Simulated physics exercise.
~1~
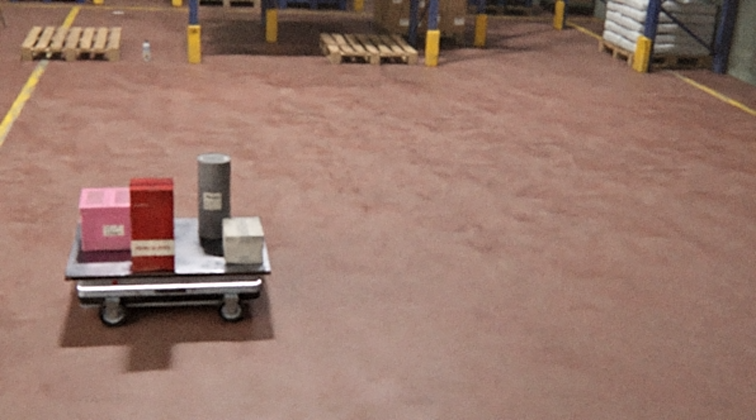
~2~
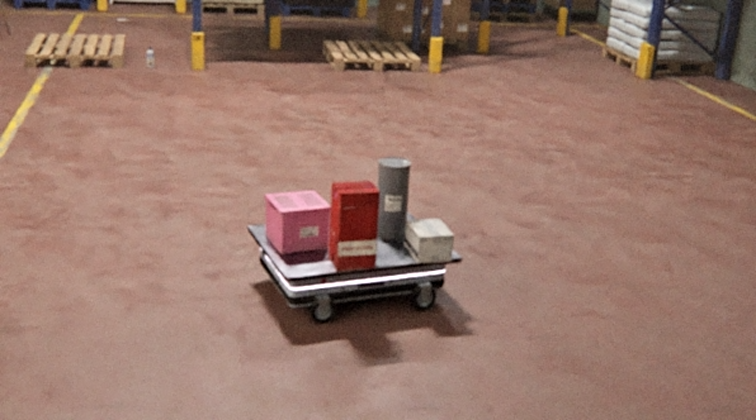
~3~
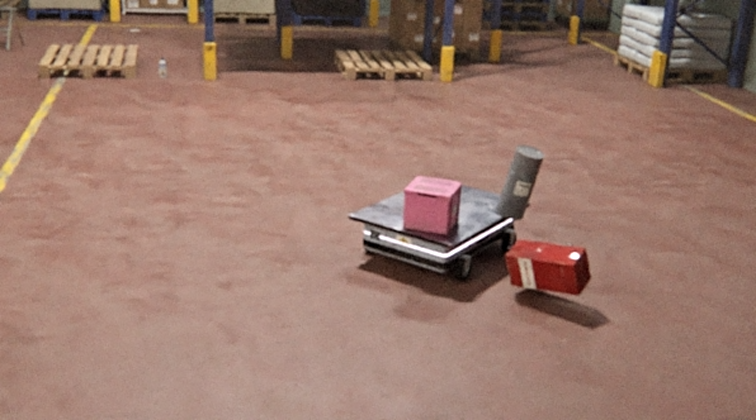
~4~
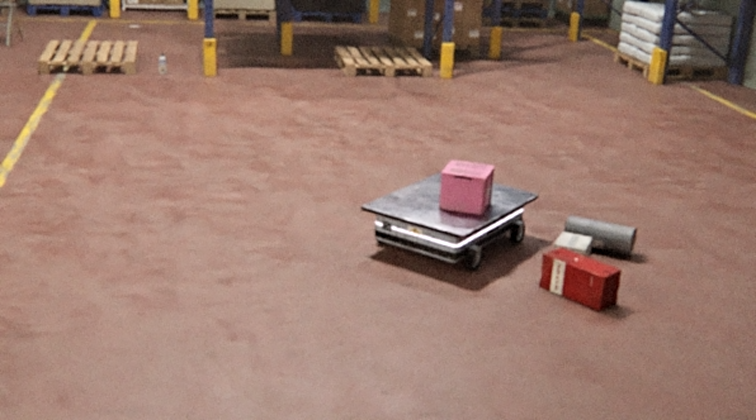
To begin with, a flat wheeled cart carrying a pink tote, a red box, a grey canister and a white box stands at the left of a warehouse floor. It rolls to the right with all four still aboard, then starts to turn away from the viewer. As it swings round, the red box drops off the right side onto the floor, while the grey canister tilts at the deck's edge. The canister then falls as well. Finally, the red box, canister and white box lie on the floor beside the cart, and only the pink tote remains upright on the deck.
